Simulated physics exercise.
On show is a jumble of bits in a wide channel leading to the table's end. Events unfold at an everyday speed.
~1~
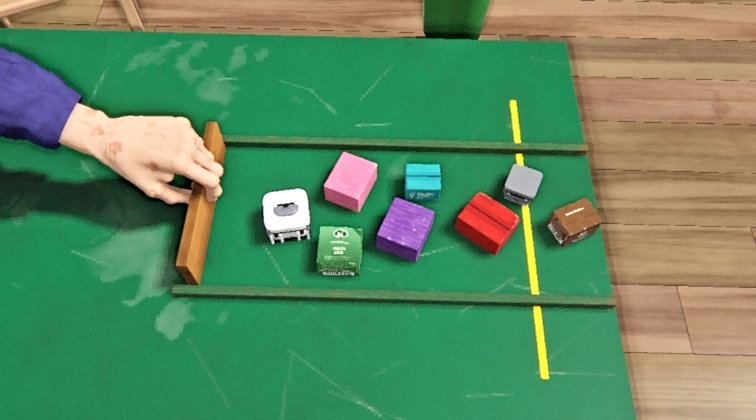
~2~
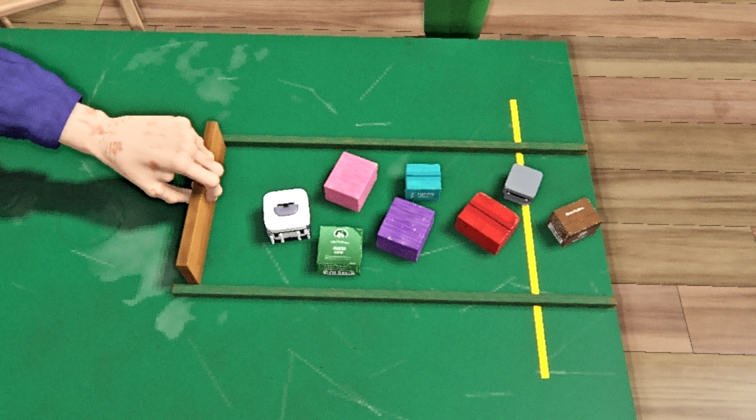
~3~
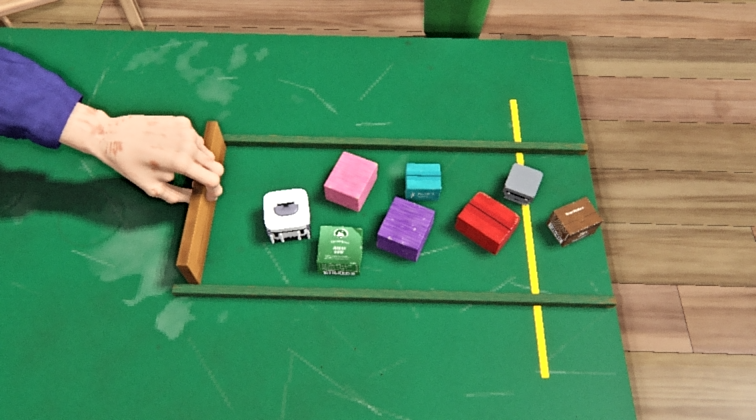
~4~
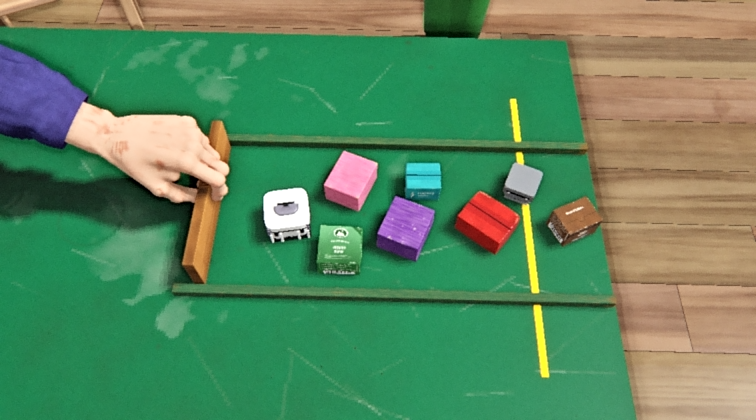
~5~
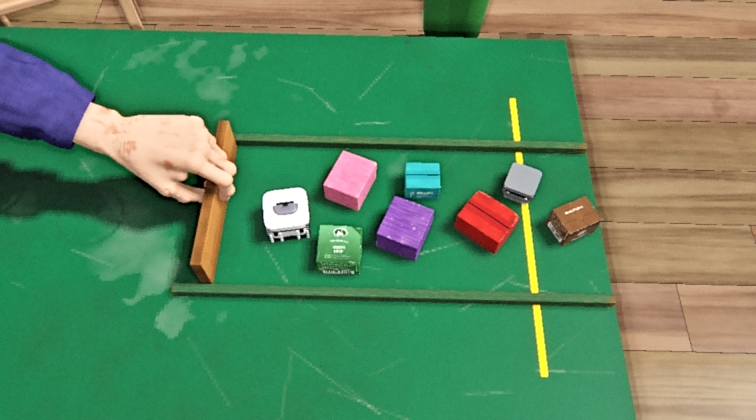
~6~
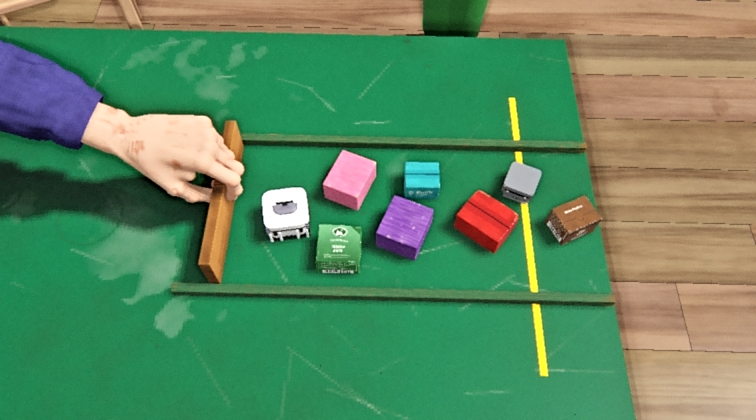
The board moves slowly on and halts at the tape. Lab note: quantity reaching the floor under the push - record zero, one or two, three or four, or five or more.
Three to four tumble.
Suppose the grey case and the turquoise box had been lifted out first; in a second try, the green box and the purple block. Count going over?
Tally of falls: 2 for the first try, 2 for the second.
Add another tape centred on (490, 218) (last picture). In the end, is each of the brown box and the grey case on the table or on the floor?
Result: Brown box comes off, grey case stays.
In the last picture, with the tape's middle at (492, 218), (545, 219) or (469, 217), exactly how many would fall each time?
Try 1: 1; try 2: 4; try 3: 1.
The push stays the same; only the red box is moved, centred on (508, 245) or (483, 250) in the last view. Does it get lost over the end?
At the first place it goes off the edge, and at the second it goes off the edge.
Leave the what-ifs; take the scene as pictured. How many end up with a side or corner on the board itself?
The count in contact is 3.
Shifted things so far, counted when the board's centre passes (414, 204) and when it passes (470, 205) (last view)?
The count is 7 at the first point and 8 at the second.
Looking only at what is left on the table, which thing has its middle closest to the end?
That would be the purple block, the foremost.
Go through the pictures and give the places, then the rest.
In the first frame, brown box (574, 223); grey case (522, 186); red box (487, 223); board (203, 201); tape (527, 221).
In the second frame, grey case (522, 186); turquoise box (423, 182).
In the third frame, red box (487, 223); board (203, 200).
In the fourth frame, brown box (574, 221); white case (288, 215).
In the fifth frame, grey case (521, 184); purple block (405, 228).
In the sixth frame, brown box (573, 220); grey case (521, 184); red box (486, 221); board (223, 199); tape (526, 219).
Soon after, none off yet; brown box at rest near (573, 220); grey case at rest near (521, 184); red box at rest near (486, 221).
Then, none off yet; brown box moved a little near (594, 217); grey case at rest near (521, 184); red box moved about its own width near (544, 220).
At rest, the number that fall off is three or four; fallen, red box, grey case and brown box.
